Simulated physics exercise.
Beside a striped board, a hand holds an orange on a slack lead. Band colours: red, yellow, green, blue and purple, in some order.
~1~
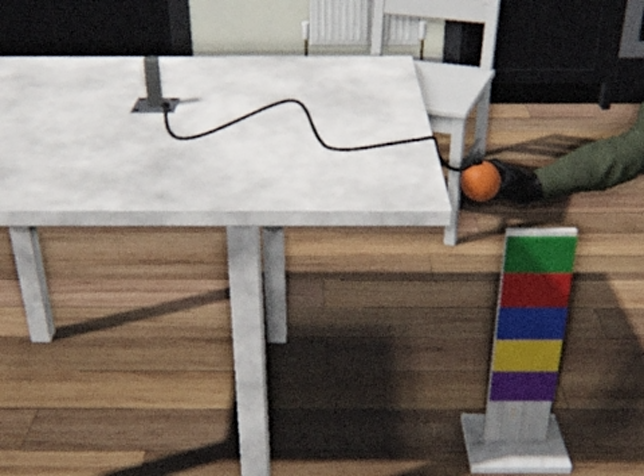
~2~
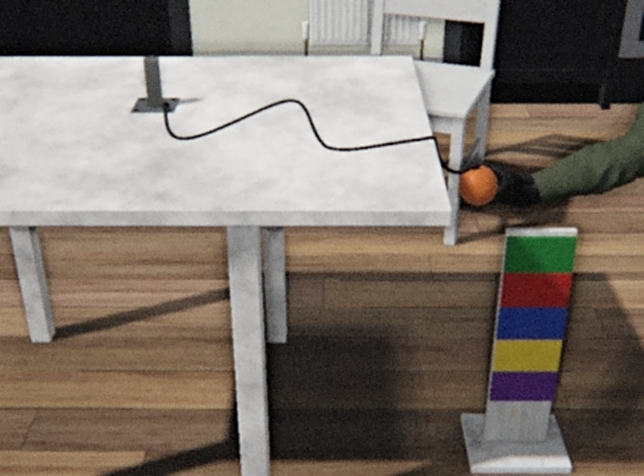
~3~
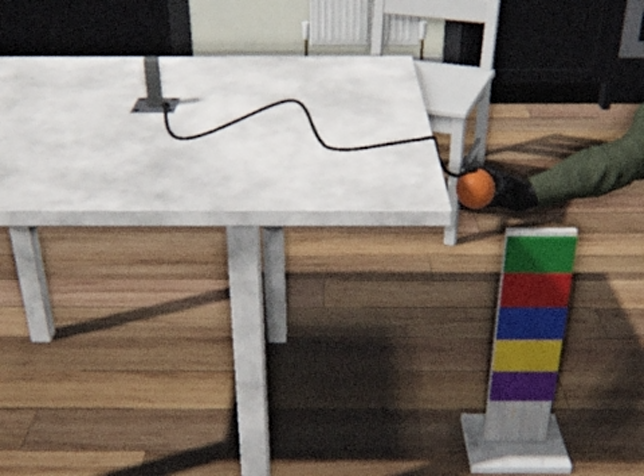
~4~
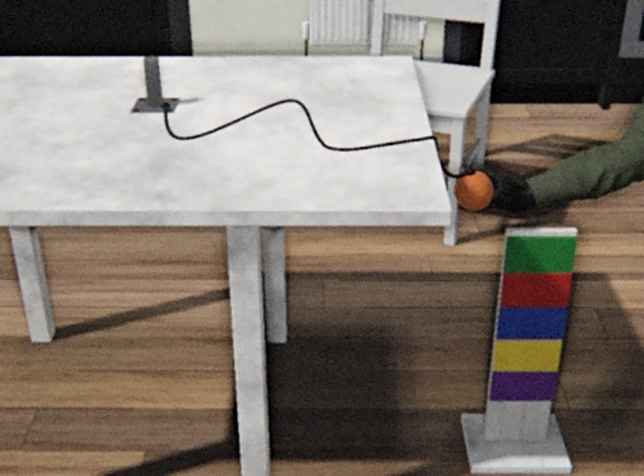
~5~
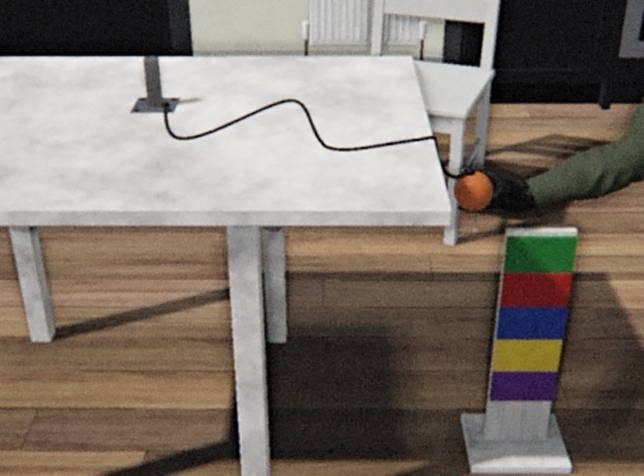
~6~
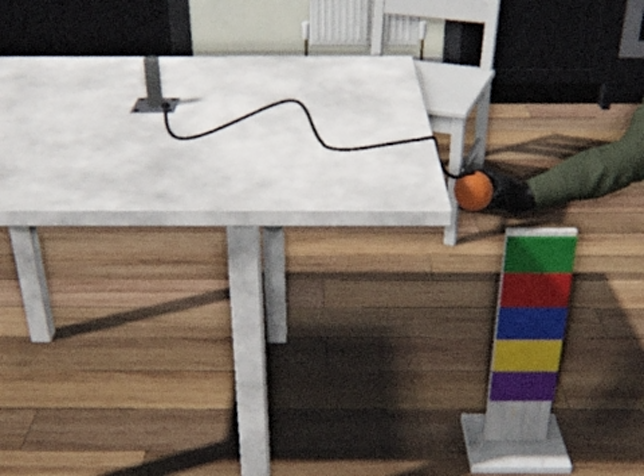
A room with a wooden plank floor is seen from slightly above, from a fixed view facing a pale table, with a white chair behind. At the table's right edge a dark-gloved hand in a green sleeve holds an orange ball on a slack black cord from a small stand, above a board banded green, red, blue, yellow and purple. The hand eases the ball very slightly down and left, then barely moves.
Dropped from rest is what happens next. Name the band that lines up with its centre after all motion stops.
Purple.
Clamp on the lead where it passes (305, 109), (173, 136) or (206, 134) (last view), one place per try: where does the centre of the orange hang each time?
Roughly (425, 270), (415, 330) and (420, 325), in that order.
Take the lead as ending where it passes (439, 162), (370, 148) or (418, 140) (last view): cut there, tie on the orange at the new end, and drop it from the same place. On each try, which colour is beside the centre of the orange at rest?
It would be yellow; red; blue.
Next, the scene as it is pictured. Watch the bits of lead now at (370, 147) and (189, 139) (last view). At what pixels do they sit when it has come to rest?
Final spots: (423, 260), then (264, 114).
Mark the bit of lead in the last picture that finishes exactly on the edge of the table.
That spot is near (305, 109).
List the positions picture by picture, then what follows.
In the first picture, orange (481, 181); green (541, 256); red (536, 291); blue (532, 325); yellow (527, 357); purple (523, 387).
In the second picture, orange (478, 185); lead through (167, 122) (225, 126) (296, 101) (316, 134) (395, 143).
In the third picture, orange (475, 189).
In the fourth picture, orange (474, 191); lead through (167, 122) (225, 126) (296, 101) (316, 134) (395, 143).
In the fifth picture, orange (473, 191).
In the sixth picture, orange (473, 191); lead through (167, 122) (225, 126) (296, 101) (316, 134) (395, 143).
Soon after, orange near (447, 379); level with purple.
Then, orange near (400, 369); level with purple.
At rest, orange near (415, 377); level with purple. The lead holds its middle at purple.
